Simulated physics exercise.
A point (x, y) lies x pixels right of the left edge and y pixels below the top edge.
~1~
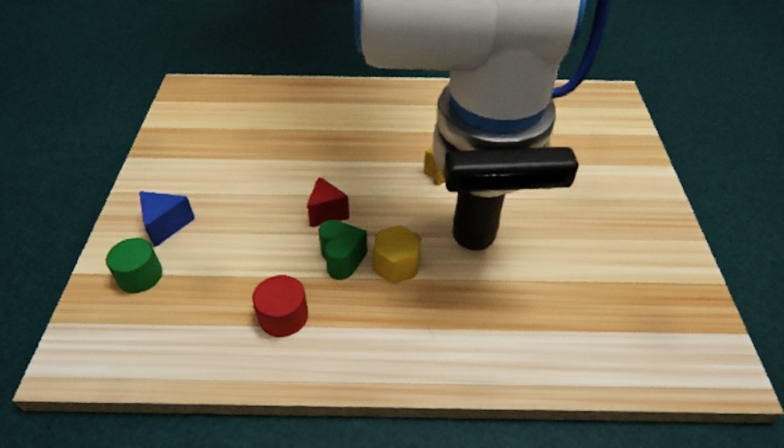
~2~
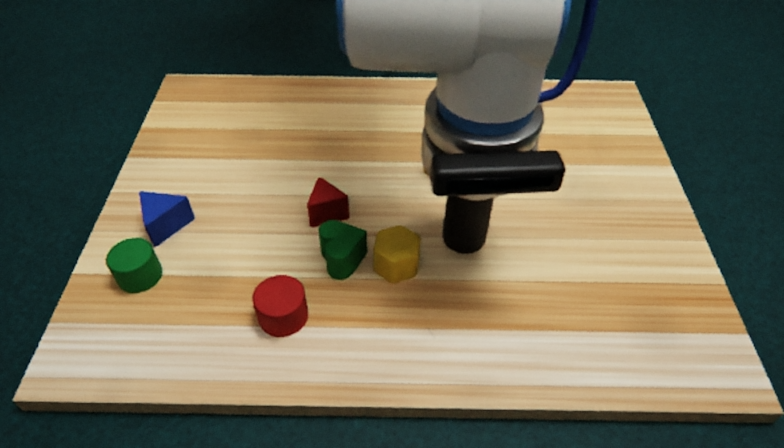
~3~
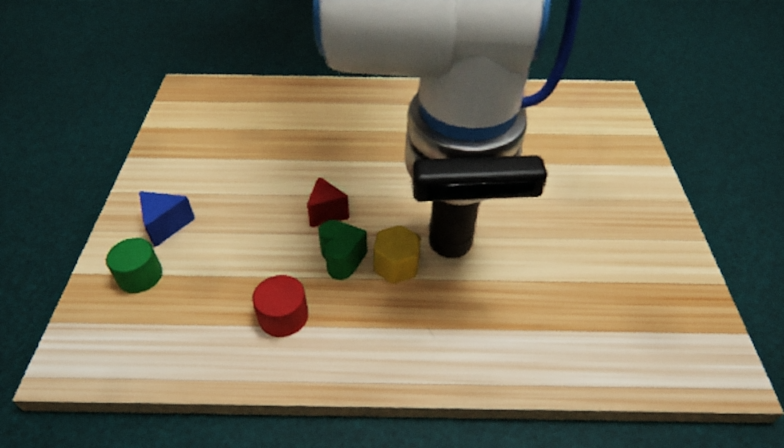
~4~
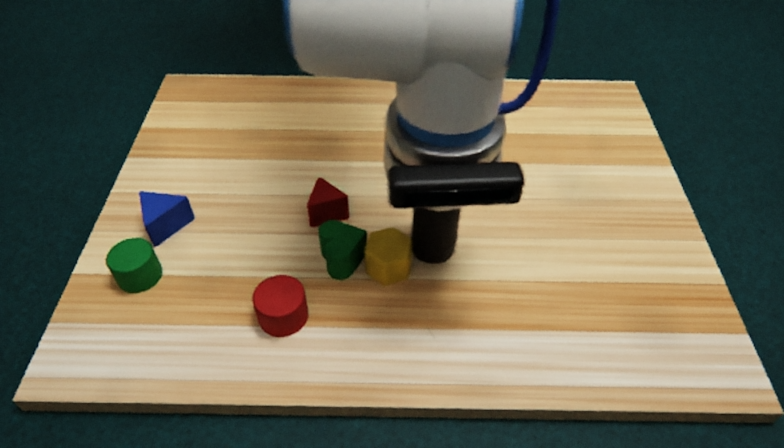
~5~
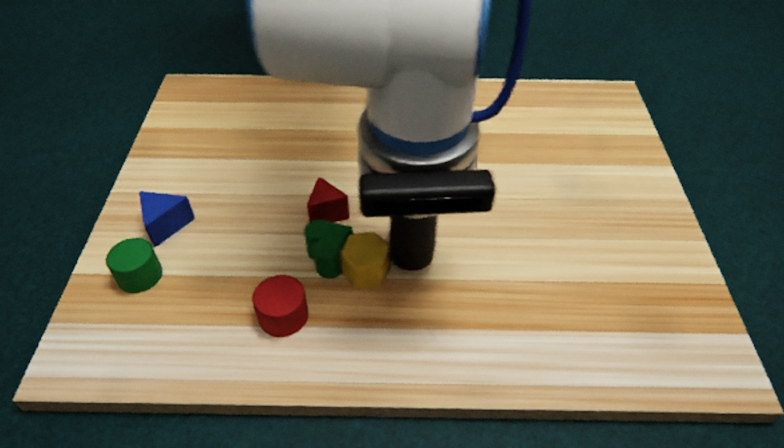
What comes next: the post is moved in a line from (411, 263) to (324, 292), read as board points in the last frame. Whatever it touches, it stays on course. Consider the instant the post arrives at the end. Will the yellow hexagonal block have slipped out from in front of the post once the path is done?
It seems not.
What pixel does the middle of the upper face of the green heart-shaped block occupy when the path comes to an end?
The top centre is at (283, 224).
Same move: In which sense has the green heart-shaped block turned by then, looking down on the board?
Seen from above, clockwise.
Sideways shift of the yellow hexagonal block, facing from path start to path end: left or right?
Taking start-to-end as forward, the block's sideways shift goes to the right.
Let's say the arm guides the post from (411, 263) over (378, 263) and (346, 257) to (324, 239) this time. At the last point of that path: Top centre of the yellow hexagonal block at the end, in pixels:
At (281, 236).
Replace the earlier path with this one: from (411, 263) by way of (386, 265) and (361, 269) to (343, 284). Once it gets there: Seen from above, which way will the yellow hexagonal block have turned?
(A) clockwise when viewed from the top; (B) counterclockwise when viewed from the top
My pick is A.
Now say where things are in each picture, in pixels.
Post's lower end at (474, 235); red circle at (278, 294); red triangular block at (325, 192); green heart-shaped block at (340, 237); yellow hexagonal block at (397, 242), in the first frame.
Post at (464, 238); blocks still, in the second frame.
Post at (450, 242); blocks still, in the third frame.
Post at (433, 248); yellow hexagonal block at (389, 244), in the fourth frame.
Post at (412, 254); red circle at (278, 294); red triangular block at (325, 192); green heart-shaped block at (327, 235); yellow hexagonal block at (365, 248), in the fifth frame.
What follows on the original path. Halfway along, post at (368, 268); green heart-shaped block at (294, 229), turned 25° clockwise; yellow hexagonal block at (319, 254), turned 25° clockwise.
At the end, post at (323, 283); red circle at (271, 299); red triangular block still; green heart-shaped block at (283, 224), turned 55° clockwise; yellow hexagonal block at (278, 258), turned 60° clockwise.
